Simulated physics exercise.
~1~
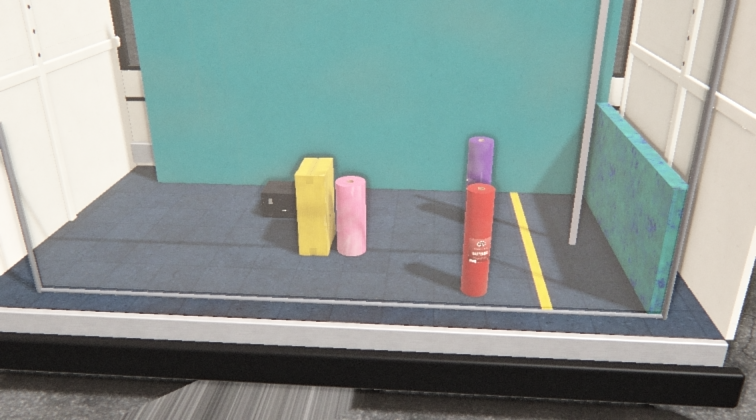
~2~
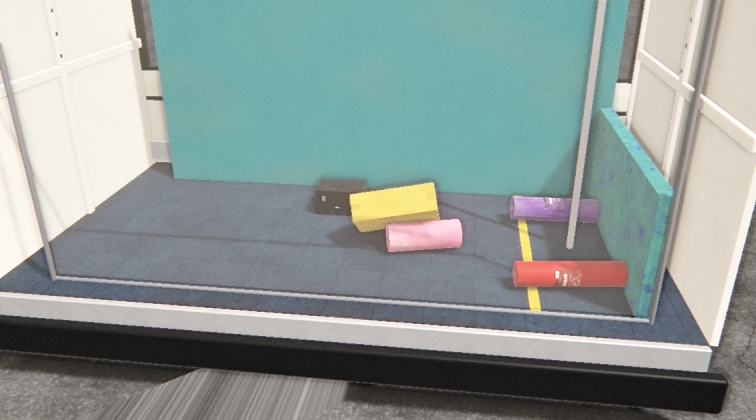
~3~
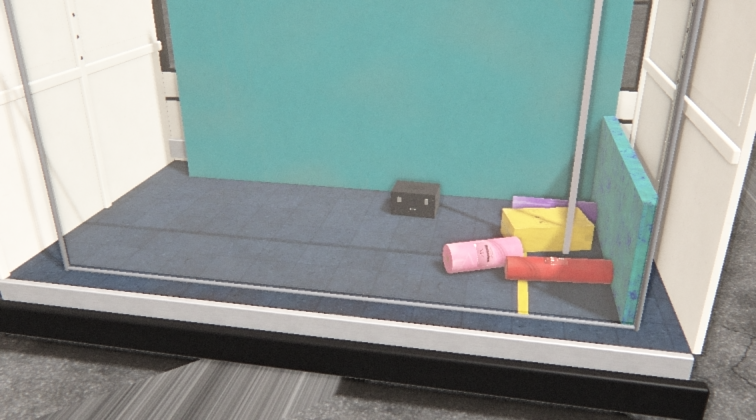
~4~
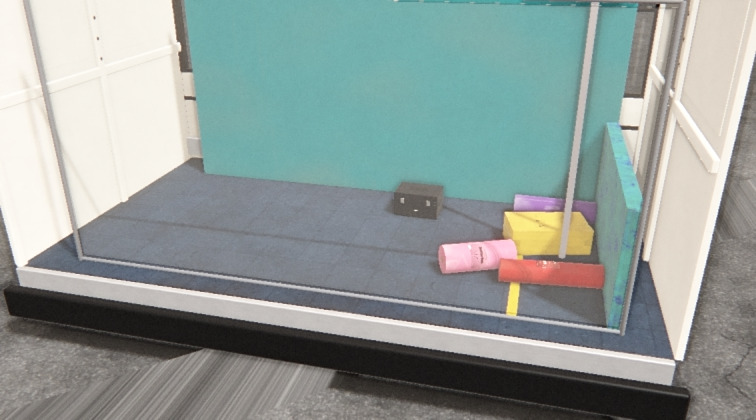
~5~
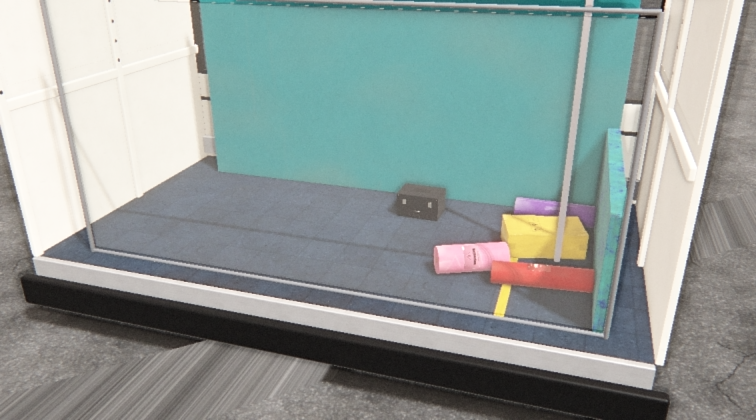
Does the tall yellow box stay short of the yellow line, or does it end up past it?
The yellow box ends up past the yellow line, lying on its side between the purple and red rolls.
At the start, a tall yellow box and pink, red and purple rolls stand upright in an open bay, with a black toolbox behind the box and a yellow line on the floor to the right. The box and all three rolls topple to the right, the red and purple rolls landing across the line near the low side wall. The yellow box then slides on over the line and comes up beside those two rolls, while the pink roll and the toolbox also shift right. Finally everything settles, with the pink roll and the toolbox short of the line.
